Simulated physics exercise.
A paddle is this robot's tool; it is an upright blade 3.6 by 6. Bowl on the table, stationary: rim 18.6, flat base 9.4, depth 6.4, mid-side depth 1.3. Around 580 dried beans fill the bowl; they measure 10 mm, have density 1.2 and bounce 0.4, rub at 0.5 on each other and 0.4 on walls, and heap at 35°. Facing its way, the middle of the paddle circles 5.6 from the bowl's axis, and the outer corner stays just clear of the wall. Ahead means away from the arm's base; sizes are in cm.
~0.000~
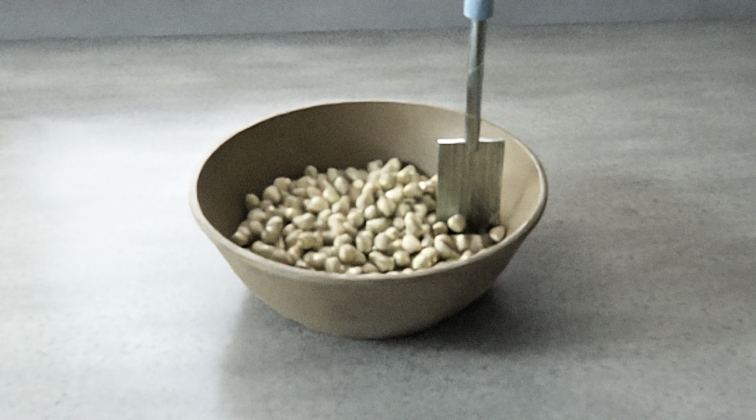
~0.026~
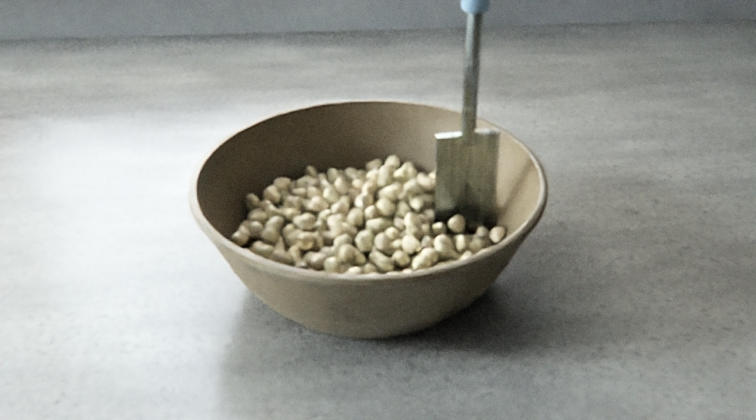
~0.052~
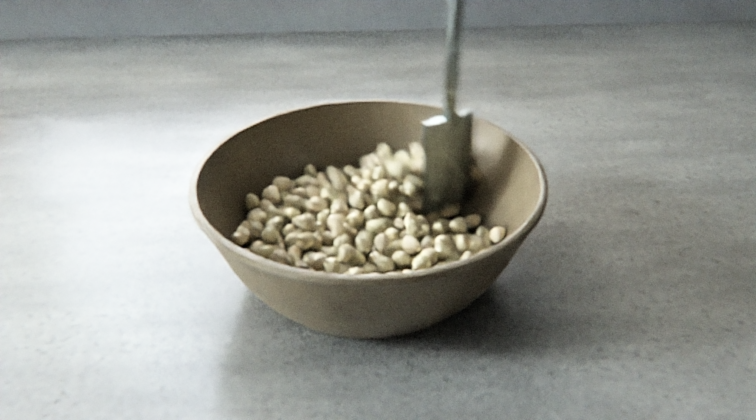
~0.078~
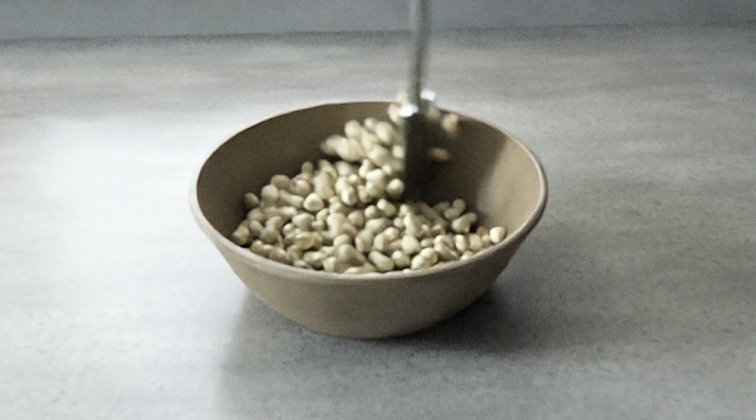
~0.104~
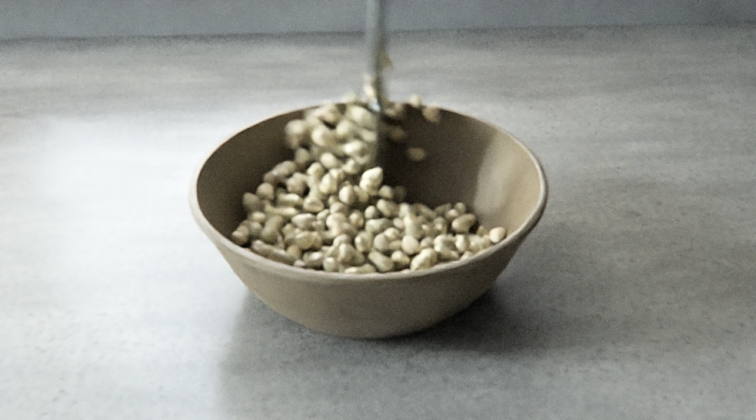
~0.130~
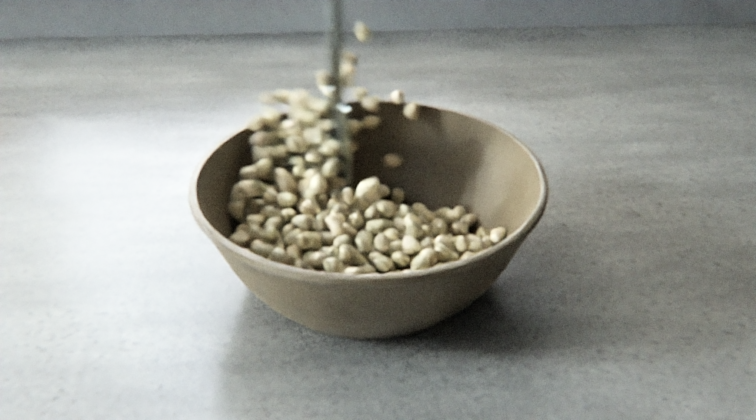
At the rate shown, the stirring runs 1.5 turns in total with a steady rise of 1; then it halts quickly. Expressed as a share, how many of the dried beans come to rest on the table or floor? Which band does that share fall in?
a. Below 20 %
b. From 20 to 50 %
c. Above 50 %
(b) From 20 to 50 %.
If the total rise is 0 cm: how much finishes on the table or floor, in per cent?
Some 40 per cent.
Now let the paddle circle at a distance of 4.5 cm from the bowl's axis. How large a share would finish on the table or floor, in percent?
That would make it around 35 percent.
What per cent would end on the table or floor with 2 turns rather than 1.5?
Roughly 35 percent would end up there.
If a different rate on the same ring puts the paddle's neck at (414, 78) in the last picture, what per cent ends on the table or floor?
Something like 15 percent, roughly.
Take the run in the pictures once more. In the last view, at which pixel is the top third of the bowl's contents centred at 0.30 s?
Upper-third centre: Approx. (410, 259) px.
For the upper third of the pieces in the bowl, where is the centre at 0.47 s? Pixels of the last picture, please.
Roughly pixel (363, 179).
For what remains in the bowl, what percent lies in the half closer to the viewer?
It comes to near 50 percent.
After 0.30 s, 272° round, highest piece 10 above the table; 499 in the bowl, 18 on the table or floor, 62 in flight or on the tool.
After 0.47 s, 78° round, highest piece 9 above the table; 435 in the bowl, 112 on the table or floor, 32 in flight or on the tool.
After 0.76 s, 180° round, highest piece 5 above the table; 412 in the bowl, 167 on the table or floor.
After 1.46 s, 180° round, highest piece 5 above the table; 412 in the bowl, 167 on the table or floor.
At rest, 412 in the bowl, 167 on the table or floor. That is 29 % on the table or floor.
